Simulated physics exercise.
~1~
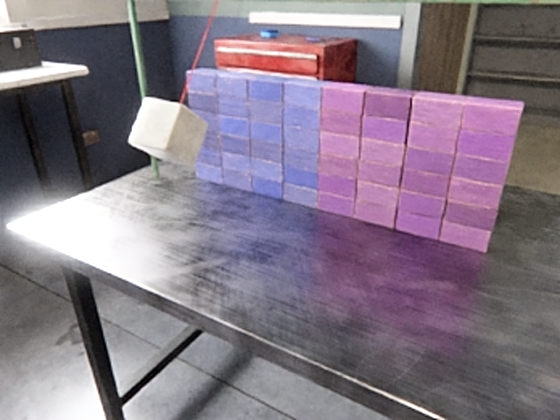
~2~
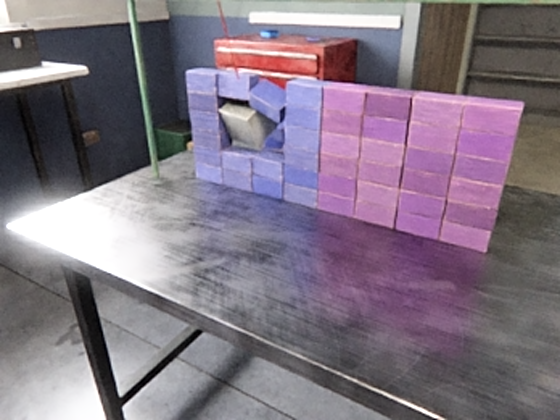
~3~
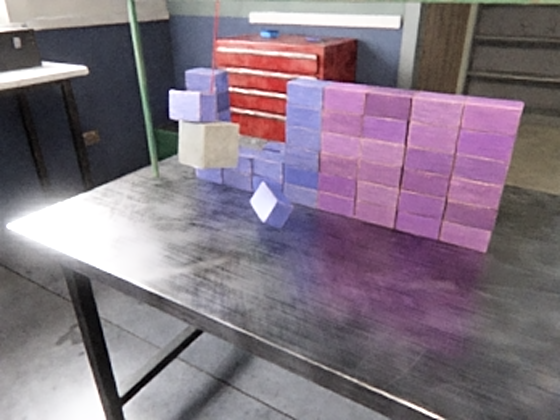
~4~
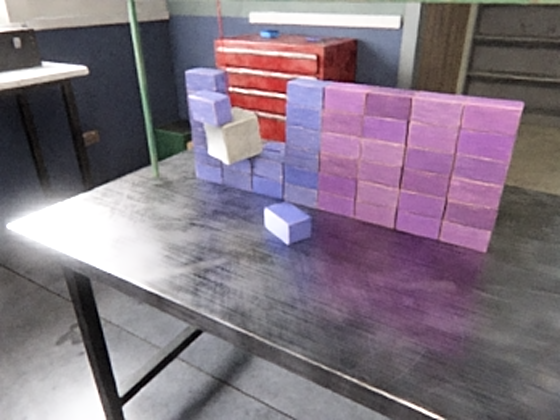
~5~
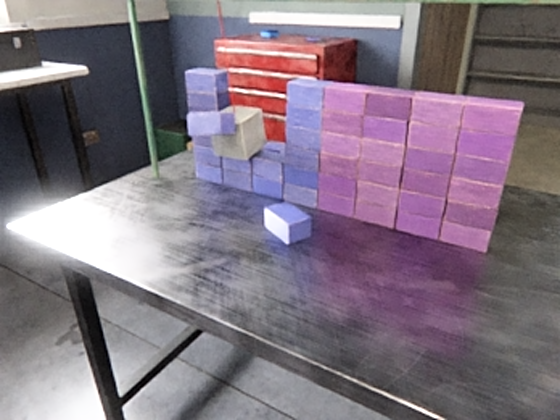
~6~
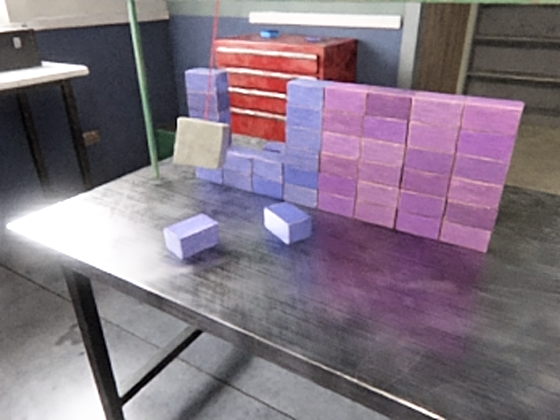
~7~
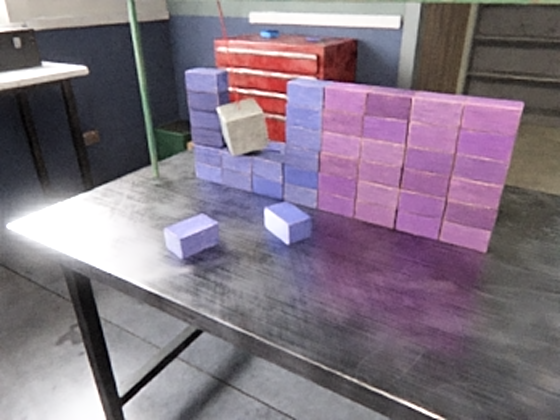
A pale block swings into the blue left part of a blue-and-purple block wall on a dark table, knocking a gap in it. It sways back and forth as two blue blocks end up on the tabletop in front, while the purple section stays standing.
